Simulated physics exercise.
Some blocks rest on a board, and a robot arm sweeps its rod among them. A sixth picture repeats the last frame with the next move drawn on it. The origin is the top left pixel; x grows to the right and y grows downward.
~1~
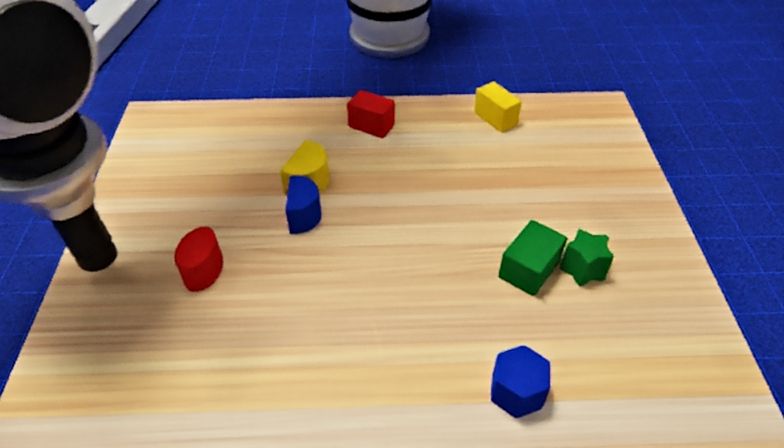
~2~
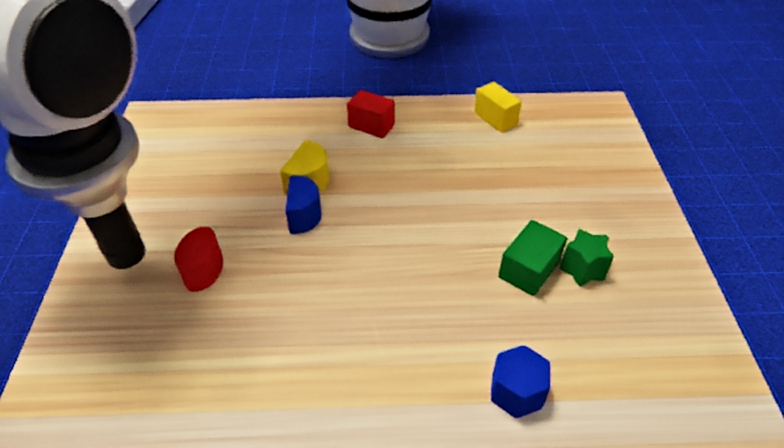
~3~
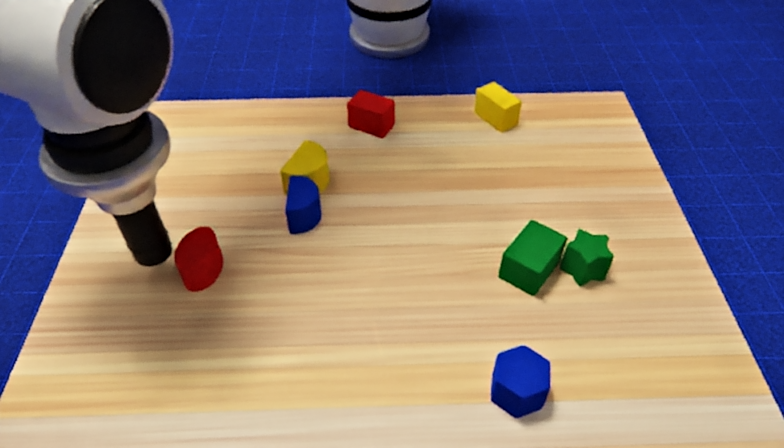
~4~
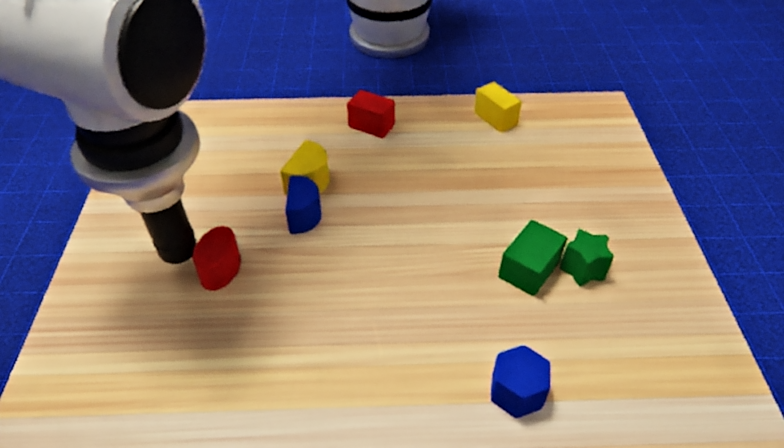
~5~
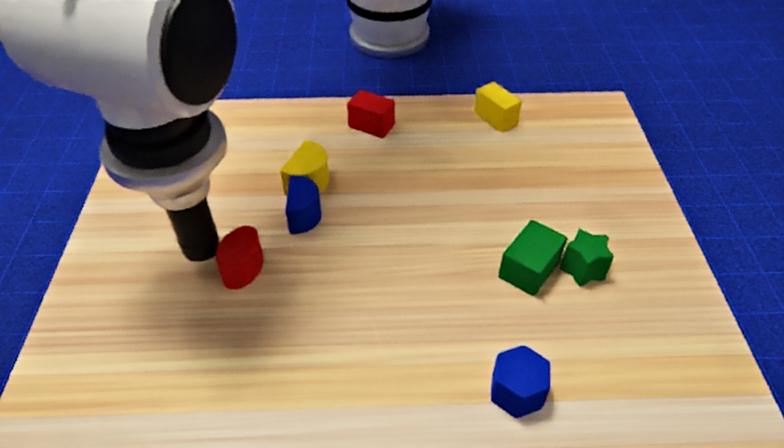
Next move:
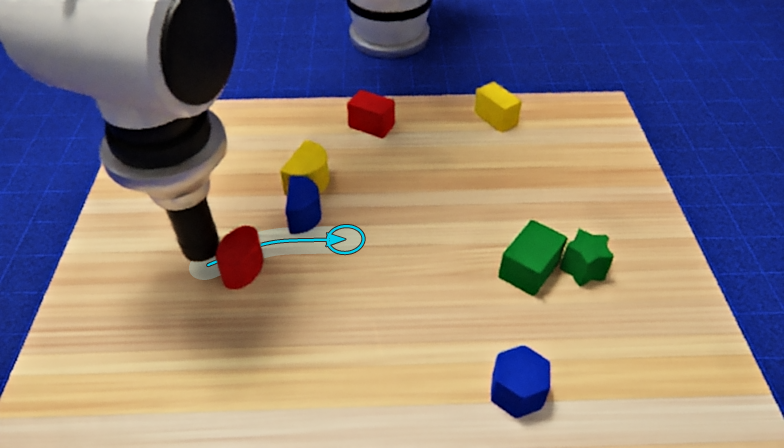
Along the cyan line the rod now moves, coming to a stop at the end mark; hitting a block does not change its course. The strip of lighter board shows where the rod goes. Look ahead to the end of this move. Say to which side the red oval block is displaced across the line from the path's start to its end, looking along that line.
Pushed right.
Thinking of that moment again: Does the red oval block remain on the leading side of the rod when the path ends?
I expect not.
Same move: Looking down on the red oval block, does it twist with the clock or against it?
Answer: With the clock.
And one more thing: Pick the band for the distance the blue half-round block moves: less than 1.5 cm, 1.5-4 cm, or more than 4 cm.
Moves 1.5 to 4 cm.
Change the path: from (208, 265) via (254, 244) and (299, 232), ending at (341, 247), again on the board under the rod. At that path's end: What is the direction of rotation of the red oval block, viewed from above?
Viewed from overhead, the red oval block winds up turned clockwise.
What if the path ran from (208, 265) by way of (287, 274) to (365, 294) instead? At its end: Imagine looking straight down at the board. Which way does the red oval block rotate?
Looking down: Anticlockwise.
Drawn move, from (208, 265) through (276, 242) to (346, 239).
What follows on the original path. One third of the way, rod at (249, 231); red oval block at (278, 240), turned 50° clockwise.
Two thirds of the way, rod at (297, 224); red oval block at (312, 245), turned 105° clockwise; blue half-round block at (312, 189), turned 35° anticlockwise.
At the end, rod at (344, 223); red oval block at (328, 250), turned 140° clockwise; blue half-round block at (320, 191), turned 85° anticlockwise; yellow half-round block still.
